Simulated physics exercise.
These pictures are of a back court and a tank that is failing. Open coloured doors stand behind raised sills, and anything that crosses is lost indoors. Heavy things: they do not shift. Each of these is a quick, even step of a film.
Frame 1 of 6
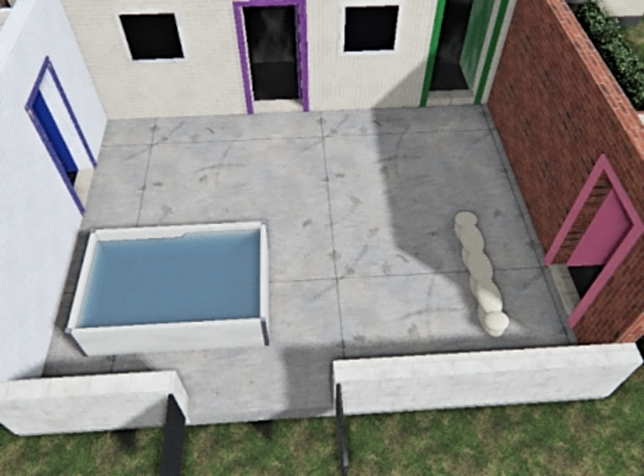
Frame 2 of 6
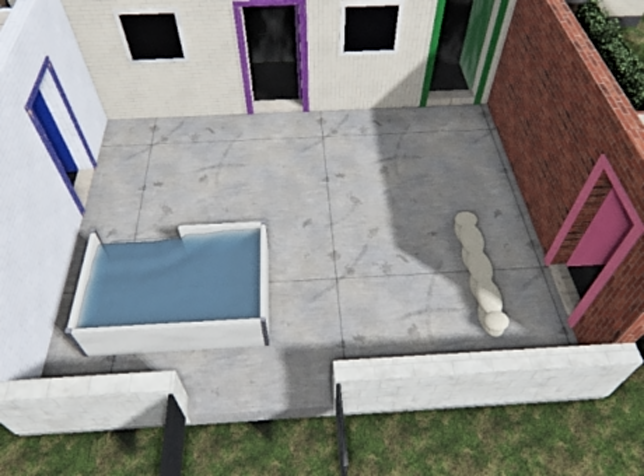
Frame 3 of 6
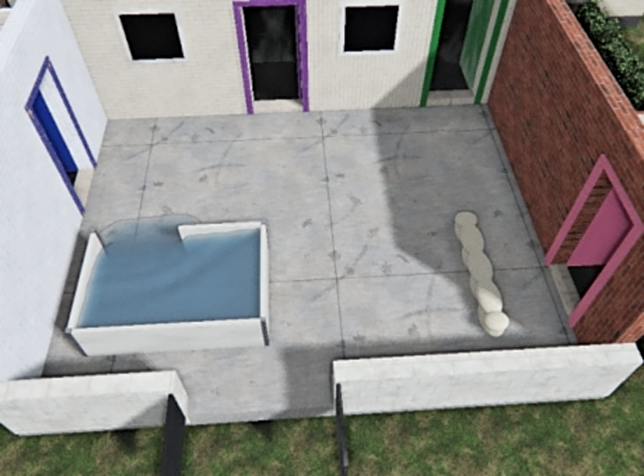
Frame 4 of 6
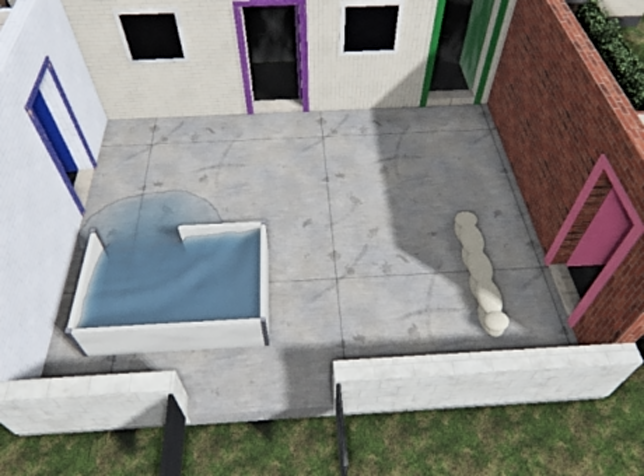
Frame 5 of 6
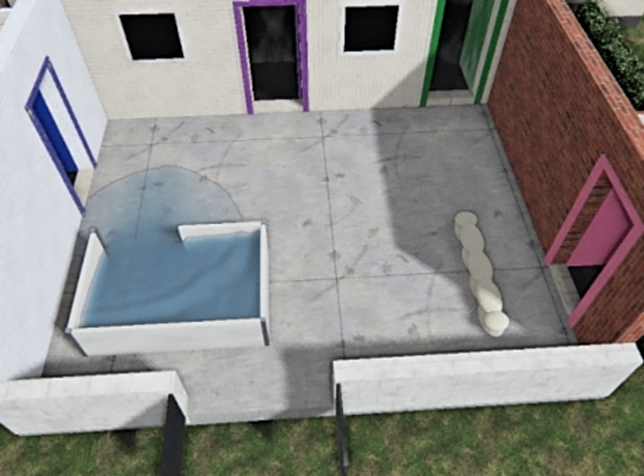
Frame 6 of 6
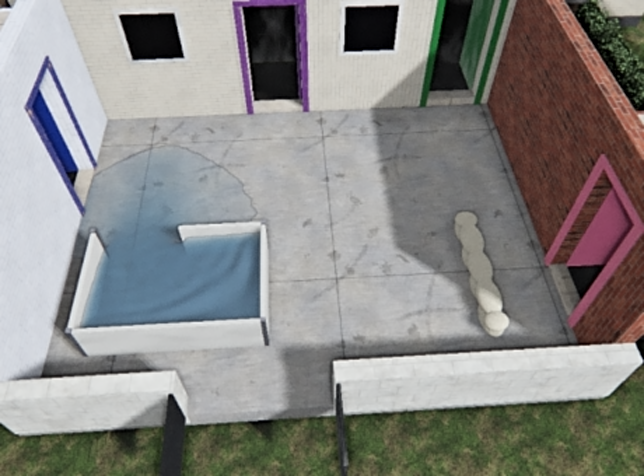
To begin with, a white-walled tank of blue water stands whole and still in a walled grey court with coloured doorways. Then a gap opens in its far side, and water pours through, spreading in a widening, thin rounded sheet across the paving toward the back wall.
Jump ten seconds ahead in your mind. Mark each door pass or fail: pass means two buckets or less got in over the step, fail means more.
Purple door - pass, pink door - pass, green door - pass, blue door - fail.
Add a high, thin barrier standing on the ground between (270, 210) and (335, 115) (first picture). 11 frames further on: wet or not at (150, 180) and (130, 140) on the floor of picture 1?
Taking the points in order, the first is inundated and the second is inundated.
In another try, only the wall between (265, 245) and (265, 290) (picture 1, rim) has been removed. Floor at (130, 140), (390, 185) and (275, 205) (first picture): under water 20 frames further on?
Log: Point 1 unreached; point 2 inundated; point 3 unreached.
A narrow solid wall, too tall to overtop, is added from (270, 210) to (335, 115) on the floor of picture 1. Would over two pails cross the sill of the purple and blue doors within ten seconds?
In short: The purple one is over, the blue one is over.
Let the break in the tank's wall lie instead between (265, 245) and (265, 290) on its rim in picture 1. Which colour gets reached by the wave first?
The pink one.
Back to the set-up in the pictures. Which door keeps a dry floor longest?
That would be the door marked pink.
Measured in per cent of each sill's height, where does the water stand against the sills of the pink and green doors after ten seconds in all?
Near 140 and 40 in a hundred.
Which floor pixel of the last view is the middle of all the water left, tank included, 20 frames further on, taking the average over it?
Near (191, 207) in the last view.
A moment on, water covers 25 % of the floor; the purple door not reached, the pink door not reached, the green door not reached, the blue door under two buckets in.
Next, water covers 25 % of the floor; the purple door wet at the sill, nothing in, the pink door not reached, the green door not reached, the blue door over two buckets in.
Then, water covers 35 % of the floor; the purple door under two buckets in, the pink door not reached, the green door not reached, the blue door far over two buckets in.
Later, water covers 70 % of the floor; the purple door under two buckets in, the pink door wet at the sill, nothing in, the green door wet at the sill, nothing in, the blue door far over two buckets in.
In the end, water covers 90 % of the floor; the purple door under two buckets in, the pink door under two buckets in, the green door wet at the sill, nothing in, the blue door far over two buckets in.
